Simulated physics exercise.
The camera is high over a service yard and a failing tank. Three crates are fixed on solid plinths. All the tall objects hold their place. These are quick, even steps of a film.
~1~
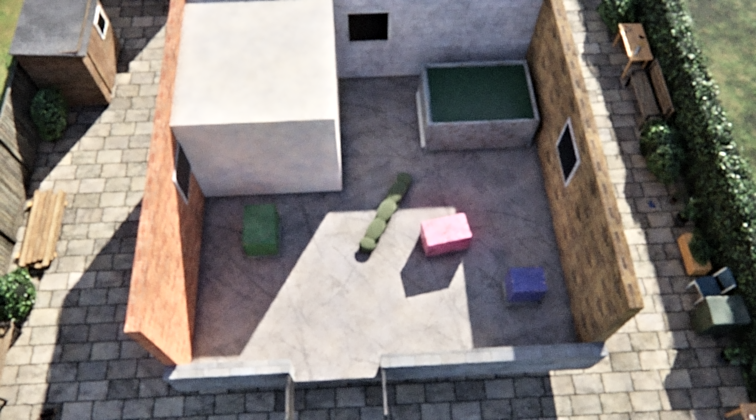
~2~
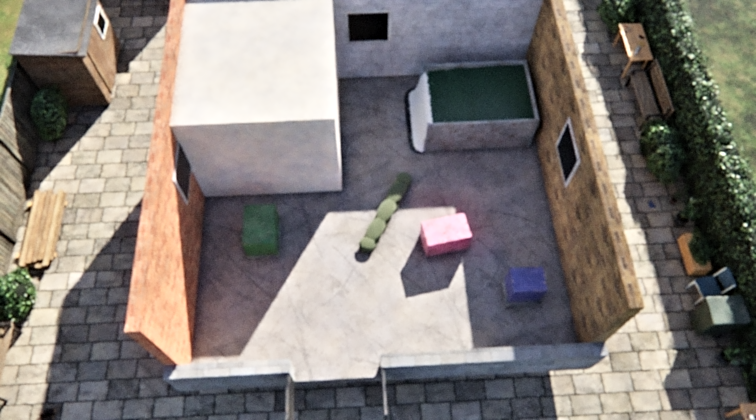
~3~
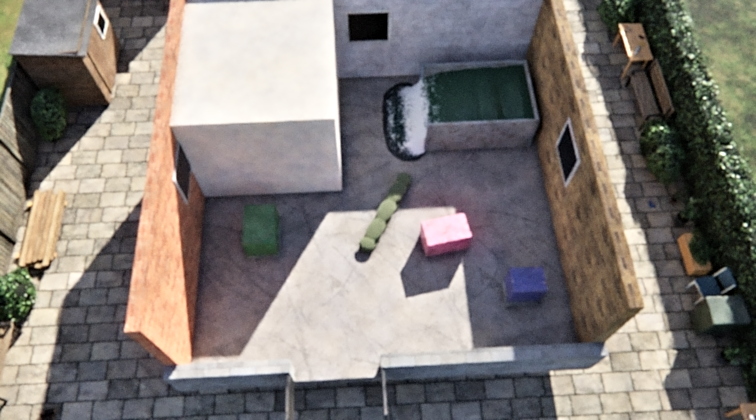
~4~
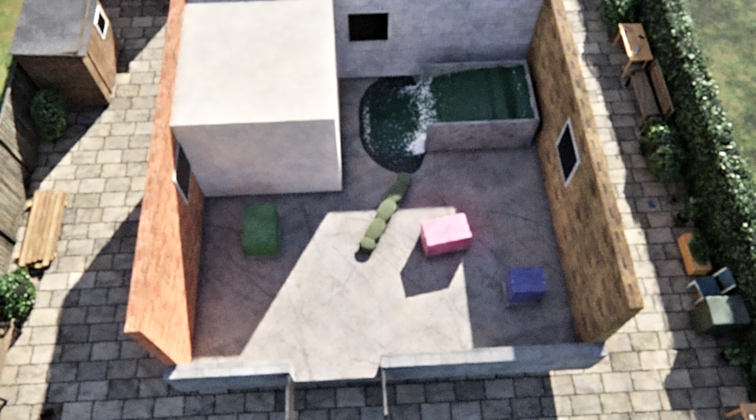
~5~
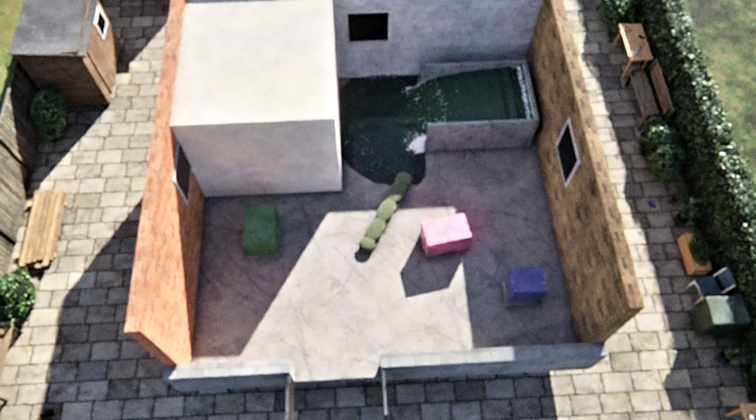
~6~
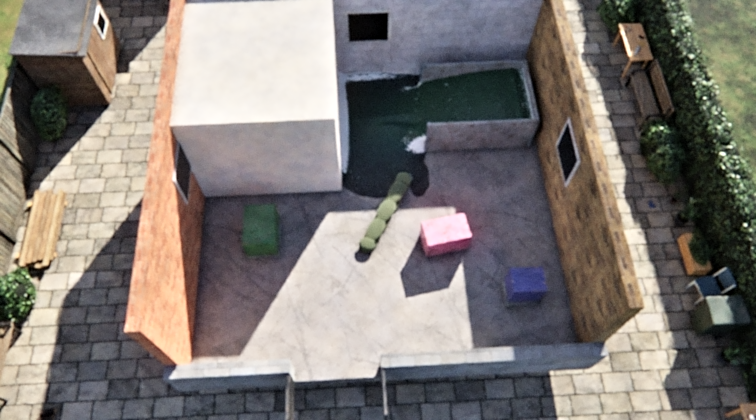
Dark green water pours from the open tank's left side and spreads left across the yard.
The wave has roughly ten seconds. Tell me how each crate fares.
In the end: The pink crate gets wet; the green crate gets wet; the blue crate stays dry.
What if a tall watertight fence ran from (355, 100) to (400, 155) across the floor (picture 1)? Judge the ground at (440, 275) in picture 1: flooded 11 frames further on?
At that place: Dry.
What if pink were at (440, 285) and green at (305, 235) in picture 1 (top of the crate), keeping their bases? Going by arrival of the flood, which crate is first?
That is the green-painted one.
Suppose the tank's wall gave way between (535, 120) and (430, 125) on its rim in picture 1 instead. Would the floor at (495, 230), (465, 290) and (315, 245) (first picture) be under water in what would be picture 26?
As listed: Under water, under water, free of water.
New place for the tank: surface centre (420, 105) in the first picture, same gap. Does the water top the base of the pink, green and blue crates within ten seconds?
My reading: The pink one ends up wet; the green one keeps dry; the blue one is spared.
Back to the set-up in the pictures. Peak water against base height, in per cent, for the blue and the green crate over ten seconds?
In turn 30 and 180 per cent.
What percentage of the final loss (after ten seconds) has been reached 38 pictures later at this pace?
Roughly 60 per cent.
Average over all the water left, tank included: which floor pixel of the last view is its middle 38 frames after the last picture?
Roughly at (394, 188).
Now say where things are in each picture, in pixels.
The first picture shows still water in the open tank at (478, 94).
In the second picture, water pours out at (425, 111) and has run to (416, 90).
In the third picture, the front is at (398, 87), out from the gap at (425, 113).
In the fourth picture, the front is at (370, 90), out from the gap at (425, 114).
In the fifth picture, water pours out at (425, 115) and has run to (340, 100).
In the sixth picture, the front is at (342, 181), out from the gap at (425, 115).
A moment on, water covers 20 % of the floor; the pink crate not reached, the green crate not reached, the blue crate not reached.
Next, water covers 35 % of the floor; the pink crate water round its plinth, the green crate water round its plinth, the blue crate not reached.
Then, water covers 65 % of the floor; the pink crate water round its plinth, the green crate water round its plinth, the blue crate not reached.
Later, water covers 85 % of the floor; the pink crate water round its plinth, the green crate water round its plinth, the blue crate water round its plinth.
In the end, water covers 95 % of the floor; the pink crate was topped, the green crate was topped, the blue crate stayed above the water.
